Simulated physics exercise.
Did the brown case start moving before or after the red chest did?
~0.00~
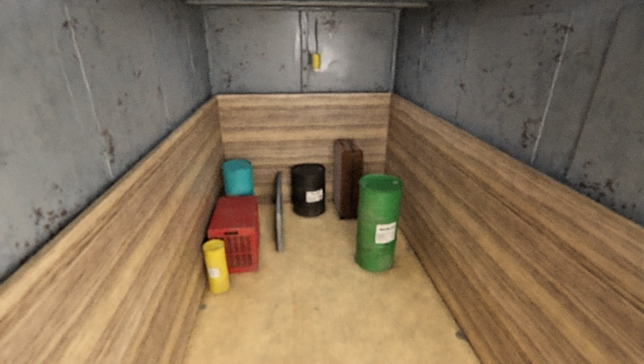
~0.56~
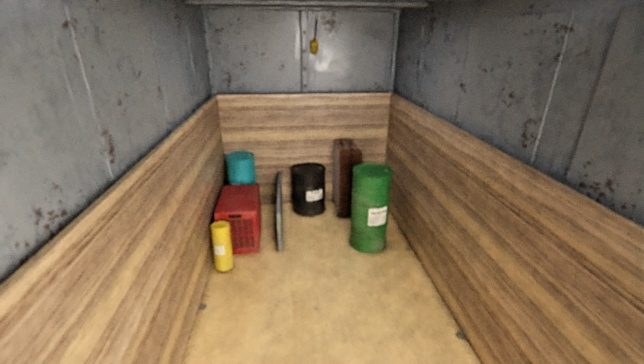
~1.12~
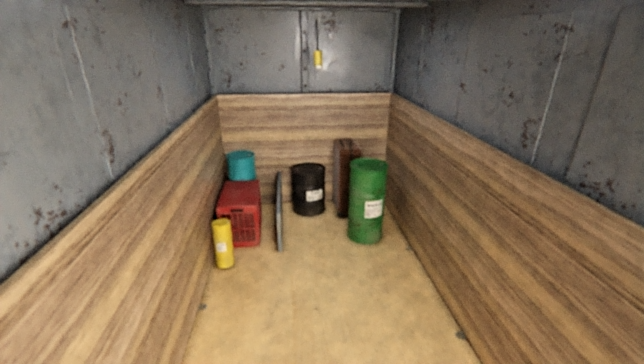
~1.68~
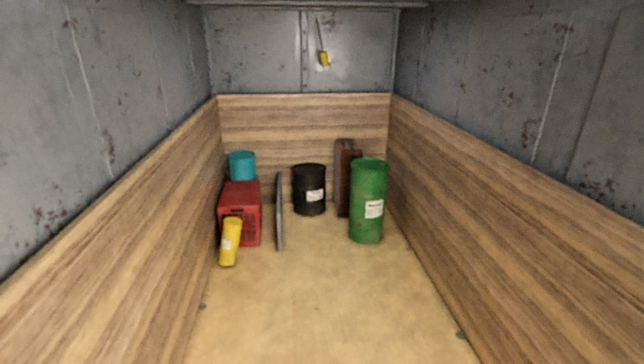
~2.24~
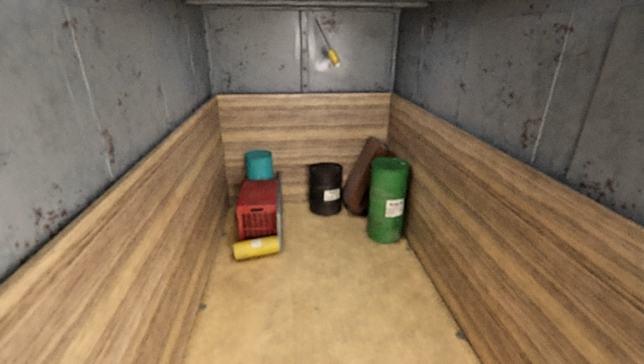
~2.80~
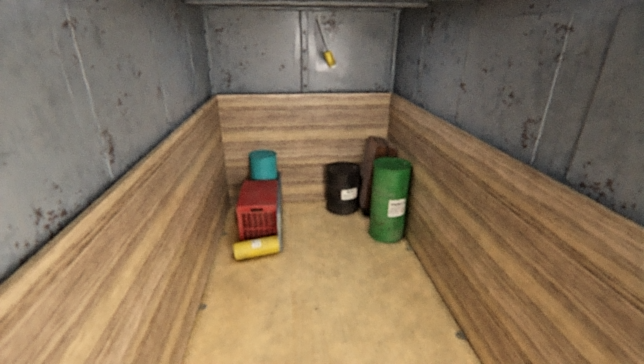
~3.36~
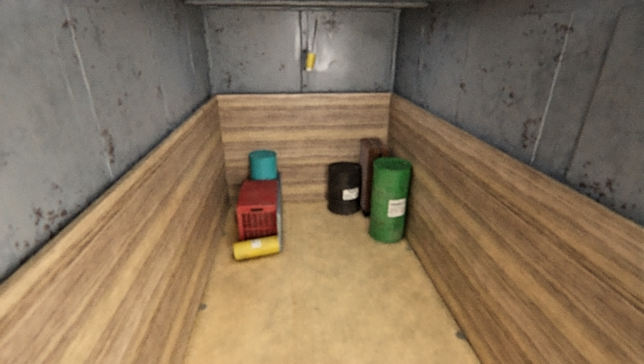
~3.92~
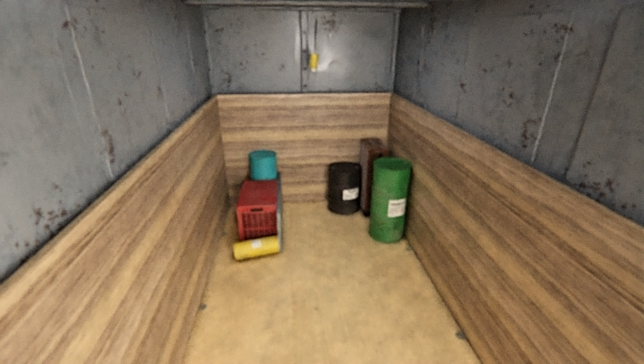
The brown case started moving after the red chest. The chest had already slid towards the far end while the case stayed put, and the case only moved when the load shifted right.
